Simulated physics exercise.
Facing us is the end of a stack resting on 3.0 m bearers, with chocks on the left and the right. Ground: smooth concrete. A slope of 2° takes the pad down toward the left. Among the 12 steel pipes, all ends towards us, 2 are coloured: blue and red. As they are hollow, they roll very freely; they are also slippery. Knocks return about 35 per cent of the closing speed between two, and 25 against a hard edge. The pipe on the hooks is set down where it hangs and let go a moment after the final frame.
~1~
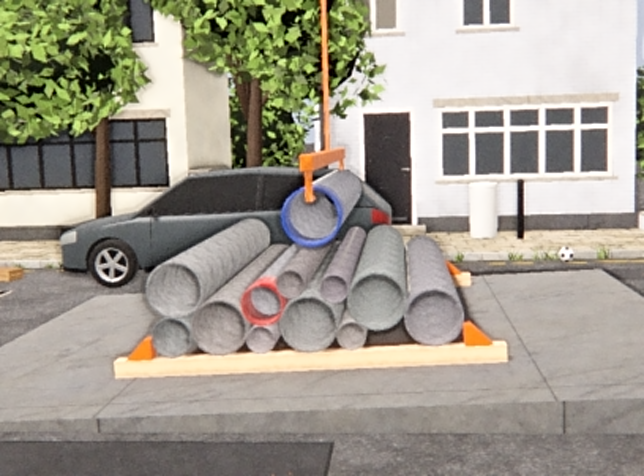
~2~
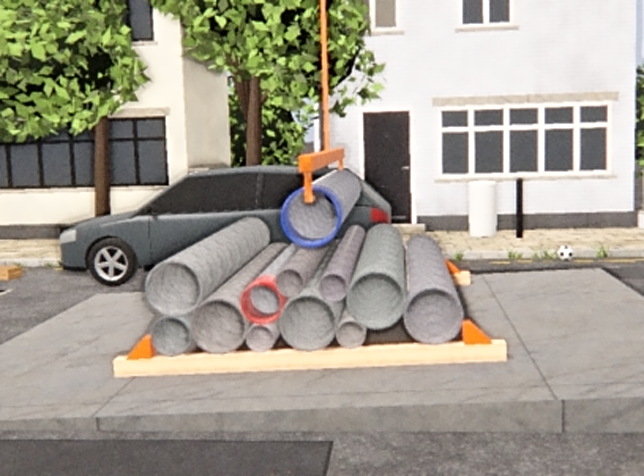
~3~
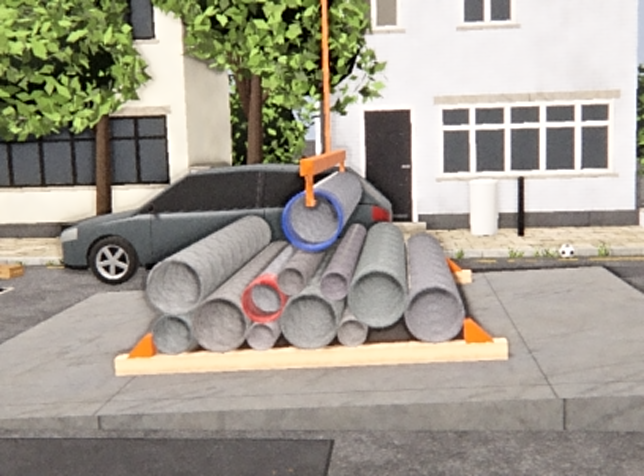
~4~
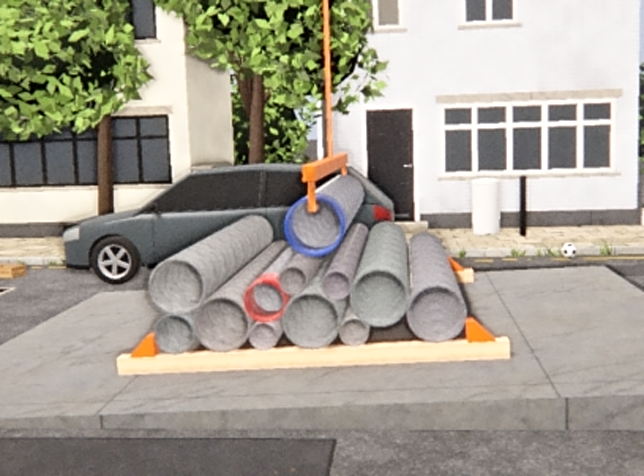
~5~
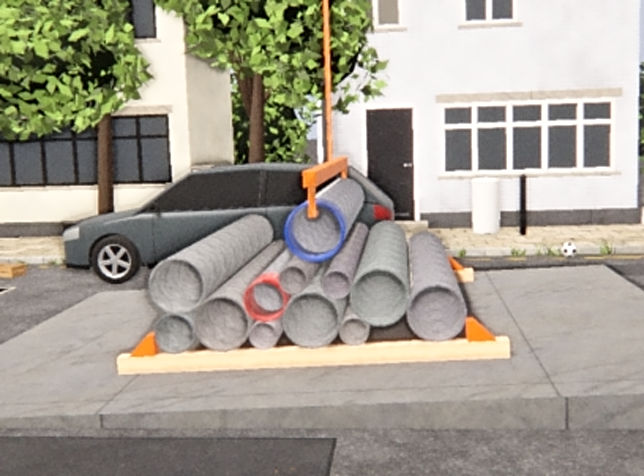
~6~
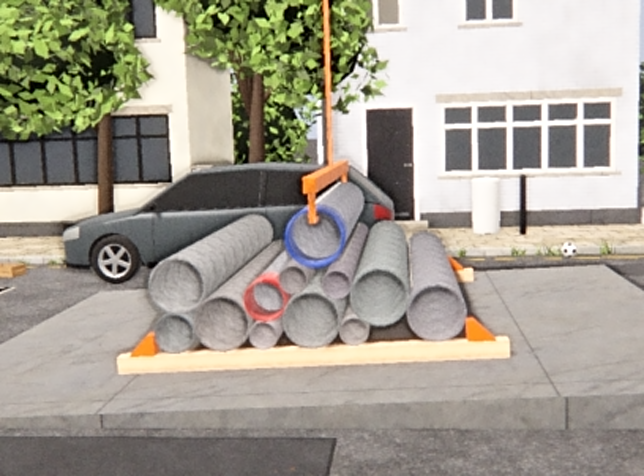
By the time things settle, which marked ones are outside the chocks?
Once it settles, the blue one is kept back while the red one is kept back.
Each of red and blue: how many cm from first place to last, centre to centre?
Red about 0; blue about 25.
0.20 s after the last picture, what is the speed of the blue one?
It's travelling at about 0.3 m/s.
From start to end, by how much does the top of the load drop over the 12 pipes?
25 cm.
Then, 0.20 s past the sixth picture, blue is up on others, 105 cm inside the right chock, rolling right; red is up on others, 90 cm inside the left chock; 0 past a chock so far.
Then, 0.40 s past the sixth picture, blue is up on others, 105 cm inside the right chock, rolling left; red as before; 0 past a chock so far.
Then, 0.60 s past the sixth picture, blue is up on others, 105 cm inside the right chock, rolling right; red as before; 0 past a chock so far.
Finally (0.80 s after the last picture), blue is up on others, 105 cm inside the right chock; red is up on others, 90 cm inside the left chock; 0 past a chock so far.
